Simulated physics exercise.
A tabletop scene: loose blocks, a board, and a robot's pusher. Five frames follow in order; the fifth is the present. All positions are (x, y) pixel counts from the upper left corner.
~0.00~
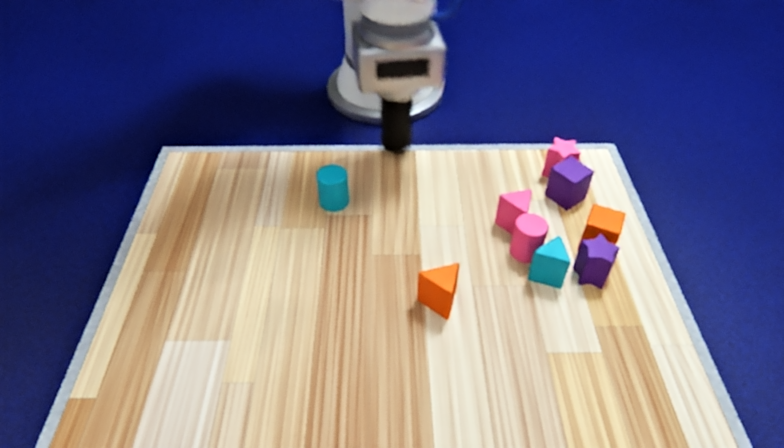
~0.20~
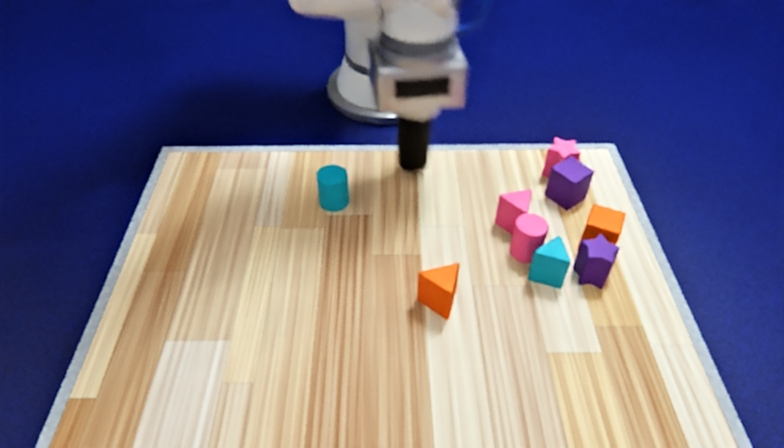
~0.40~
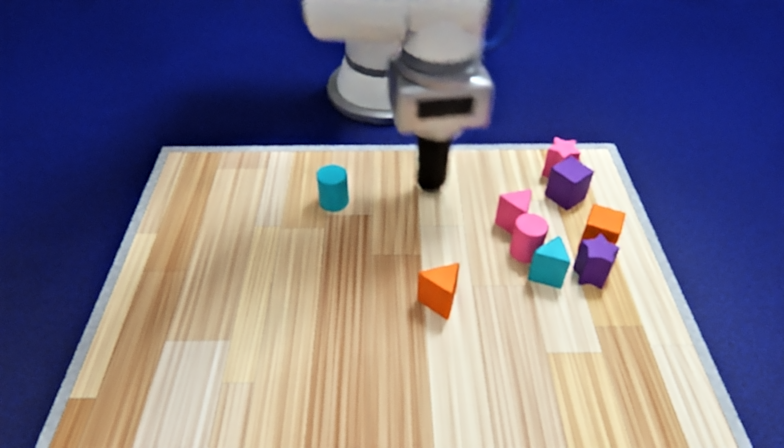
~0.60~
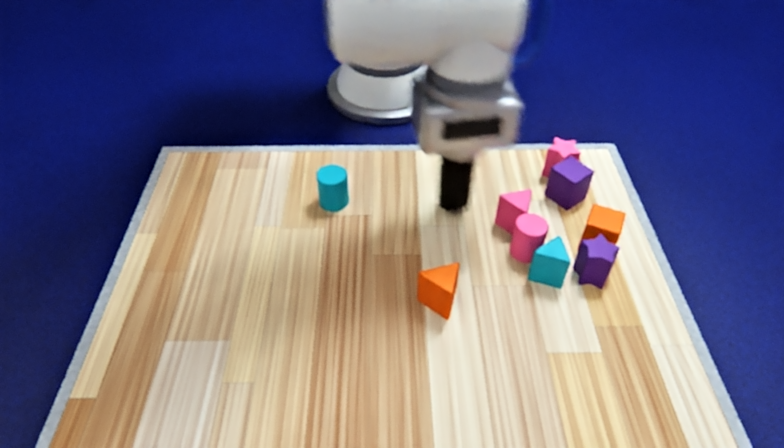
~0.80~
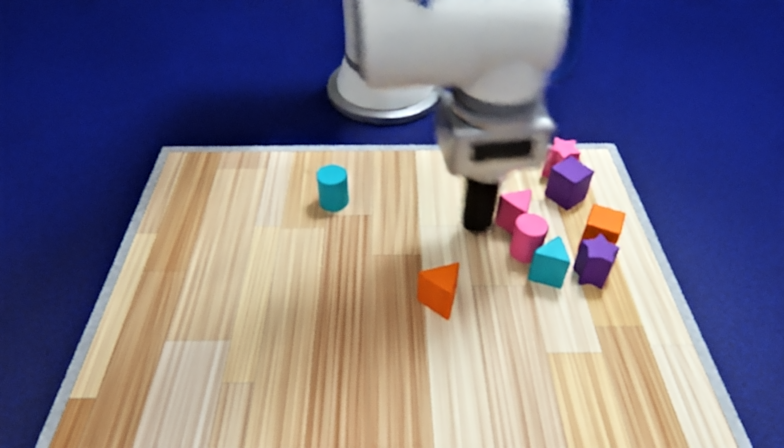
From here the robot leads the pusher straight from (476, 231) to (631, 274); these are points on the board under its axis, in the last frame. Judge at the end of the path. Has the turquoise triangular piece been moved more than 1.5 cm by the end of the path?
Short answer: Yes.
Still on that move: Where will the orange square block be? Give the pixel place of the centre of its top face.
I'd place it at (634, 217), taking the centre of its top.
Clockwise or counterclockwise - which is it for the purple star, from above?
The purple star rotates counterclockwise.
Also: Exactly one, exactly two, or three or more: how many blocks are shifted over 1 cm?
Three or more blocks.
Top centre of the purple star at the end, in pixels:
Located at (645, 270).
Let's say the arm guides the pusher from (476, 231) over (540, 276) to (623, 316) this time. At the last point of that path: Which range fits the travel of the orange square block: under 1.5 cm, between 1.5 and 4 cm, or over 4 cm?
Displacement: Within 1.5 cm.
On the path given first. One third of the way, pusher (528, 236); pink triangular piece (537, 196), turned 20° anticlockwise; pink circular block (562, 234); turquoise triangular piece (563, 255), turned 40° clockwise.
Two thirds of the way, pusher (580, 250); pink triangular piece (538, 196), turned 25° anticlockwise; pink circular block (599, 257); turquoise triangular piece (569, 264), turned 85° clockwise; purple star (632, 264), turned 50° anticlockwise; orange square block (618, 217), turned 25° anticlockwise.
At the end, pusher (634, 266); pink triangular piece (538, 196), turned 25° anticlockwise; pink circular block (605, 262); turquoise triangular piece (569, 264), turned 85° clockwise; purple star (643, 271), turned 35° anticlockwise; orange square block (634, 217), turned 85° anticlockwise.
